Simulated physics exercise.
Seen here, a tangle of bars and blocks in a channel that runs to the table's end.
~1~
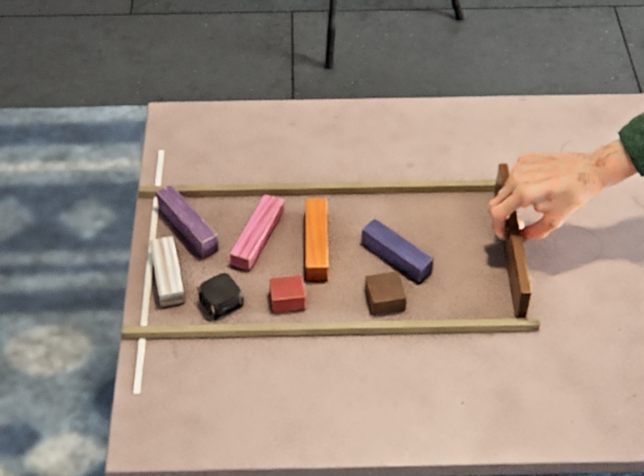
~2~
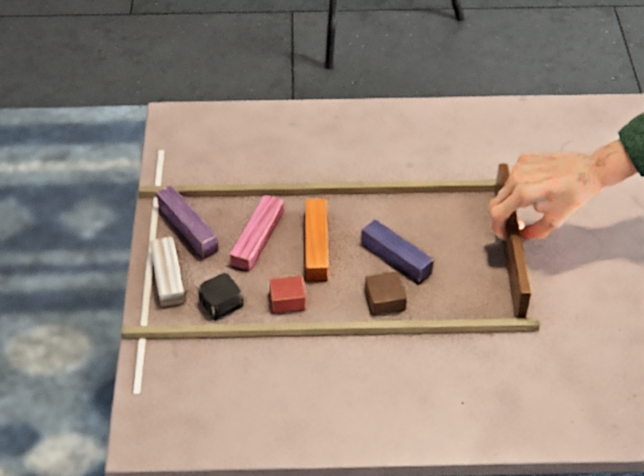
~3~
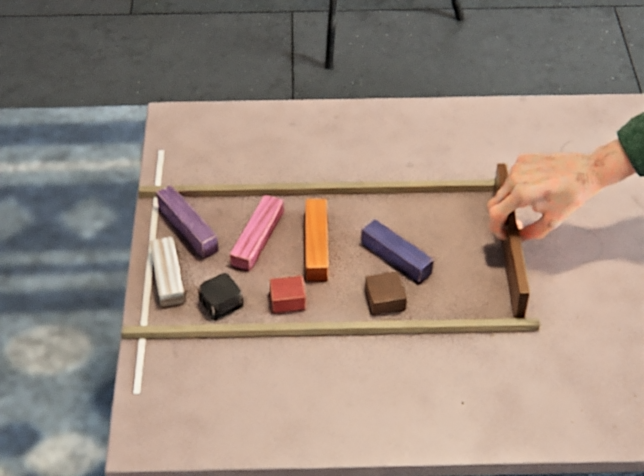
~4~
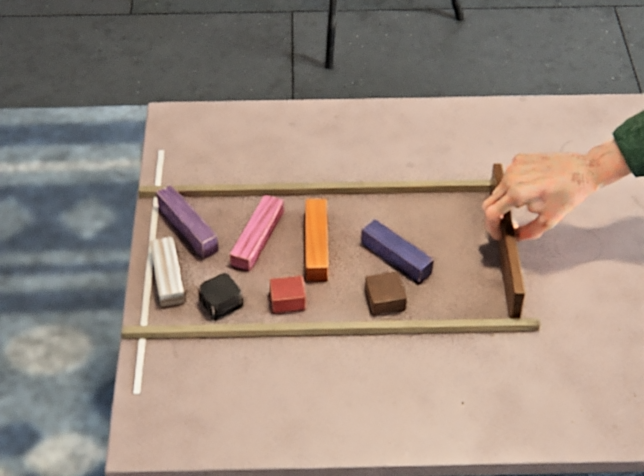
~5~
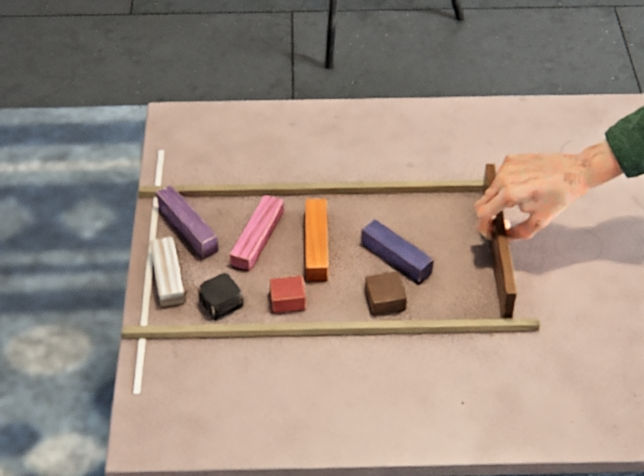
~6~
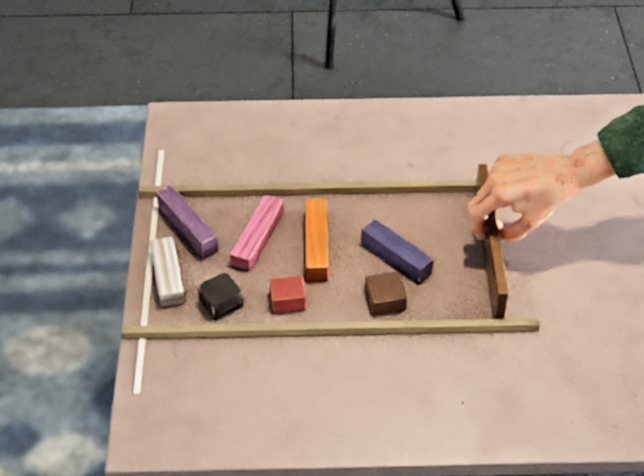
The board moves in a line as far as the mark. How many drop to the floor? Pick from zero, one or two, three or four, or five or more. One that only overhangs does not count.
Outcome: The number that fall off is five or more.
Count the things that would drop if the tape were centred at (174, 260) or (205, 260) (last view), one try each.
The counts: 5 and 2.
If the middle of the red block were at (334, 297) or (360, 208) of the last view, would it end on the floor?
The red block drops off; holds on.
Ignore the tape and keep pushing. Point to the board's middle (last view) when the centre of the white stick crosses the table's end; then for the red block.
At (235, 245) for the white stick; at (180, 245) for the red block.
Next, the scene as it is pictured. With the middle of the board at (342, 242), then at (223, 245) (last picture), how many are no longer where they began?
The counts are 3 and 8.
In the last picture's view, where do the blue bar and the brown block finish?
About (140, 250), and the other about (129, 297).
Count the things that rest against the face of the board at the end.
It touches 2.
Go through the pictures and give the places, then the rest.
In the first frame, white stick (167, 271); purple bar (187, 221); black case (221, 297); board (512, 239); tape (150, 261).
In the second frame, purple bar (187, 221); pink stick (257, 232).
In the third frame, black case (221, 297); board (510, 239).
In the fourth frame, white stick (167, 272); blue bar (397, 251).
In the fifth frame, purple bar (187, 221); orange stick (317, 239).
In the sixth frame, white stick (167, 272); purple bar (187, 221); black case (221, 297); board (490, 240); tape (150, 261).
Soon after, none off yet; white stick at rest near (167, 272); purple bar at rest near (187, 221); black case at rest near (221, 297).
At rest, the number that fall off is five or more; fallen, orange stick, red block, pink stick, black case, purple bar and white stick.
